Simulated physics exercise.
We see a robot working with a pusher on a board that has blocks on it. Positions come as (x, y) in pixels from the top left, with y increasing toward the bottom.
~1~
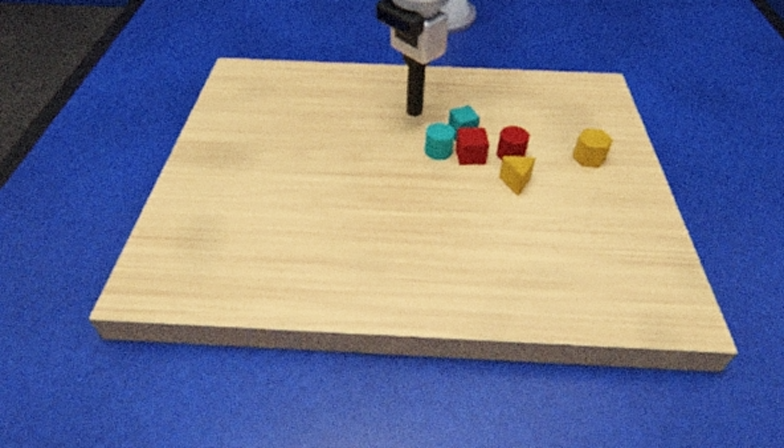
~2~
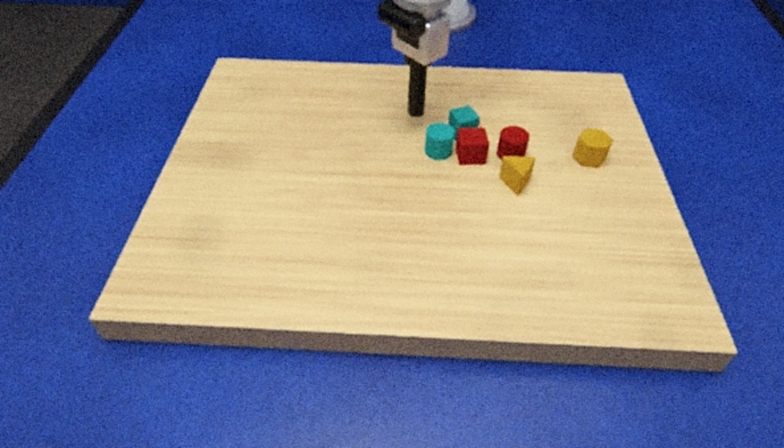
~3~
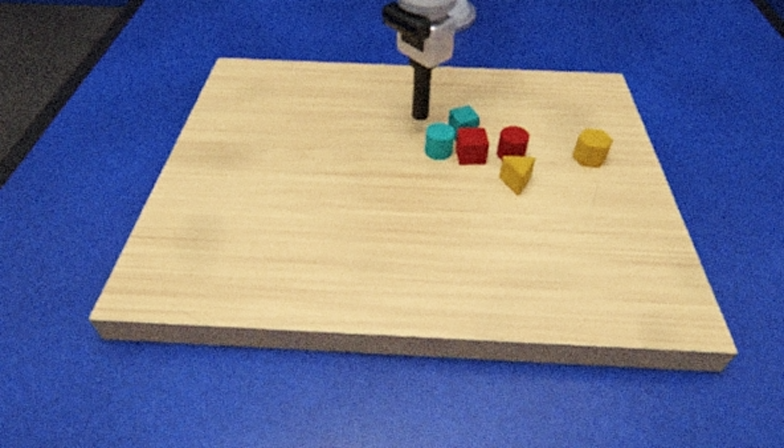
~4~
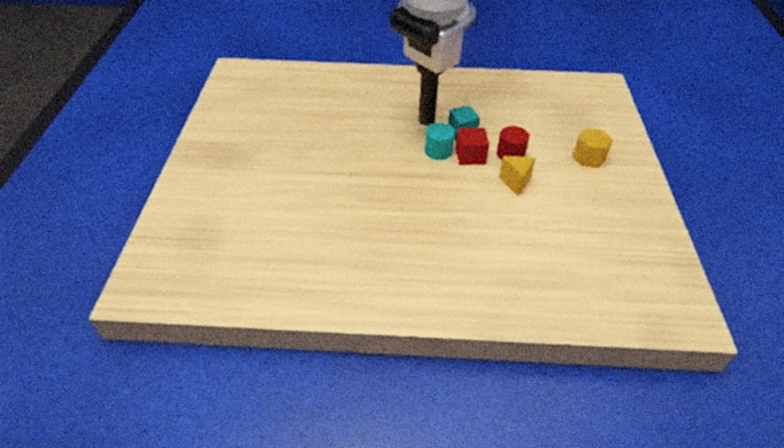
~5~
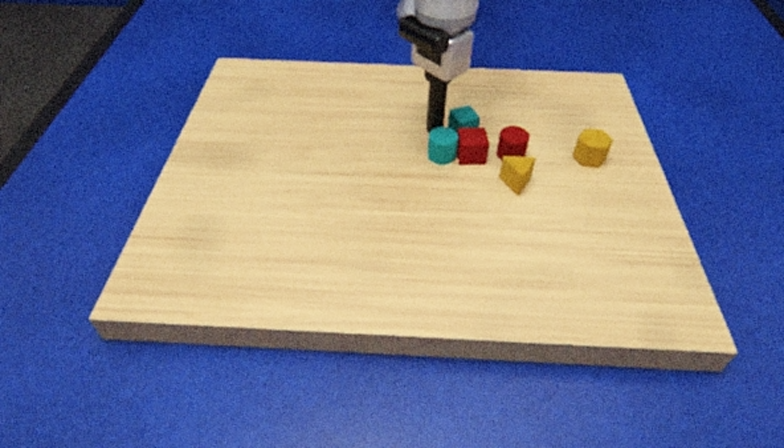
On a wooden board, a black pusher moves slightly right and down, nudging the turquoise disc.
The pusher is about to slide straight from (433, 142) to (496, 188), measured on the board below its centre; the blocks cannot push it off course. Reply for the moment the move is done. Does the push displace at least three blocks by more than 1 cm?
No, I don't think so.
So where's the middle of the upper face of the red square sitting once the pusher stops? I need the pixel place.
I think it will end close to (493, 142).
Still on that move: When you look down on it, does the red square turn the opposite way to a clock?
I expect so.
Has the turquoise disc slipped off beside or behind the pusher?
Yes, it checks out.
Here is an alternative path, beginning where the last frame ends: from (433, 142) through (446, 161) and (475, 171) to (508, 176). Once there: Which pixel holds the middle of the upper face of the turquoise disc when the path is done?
By then it is at (468, 165).
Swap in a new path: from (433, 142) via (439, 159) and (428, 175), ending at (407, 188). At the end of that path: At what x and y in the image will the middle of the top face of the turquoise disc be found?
Expect it around (454, 162).
What follows on the original path. One third of the way, pusher (455, 145); turquoise disc (455, 152); red square (481, 138).
Two thirds of the way, pusher (476, 160); turquoise disc (462, 163); red square (493, 142), turned 40° anticlockwise; red disc (518, 133).
At the end, pusher (499, 176); turquoise disc (463, 164); red square (493, 142), turned 40° anticlockwise; red disc (518, 133); yellow triangular block in place.
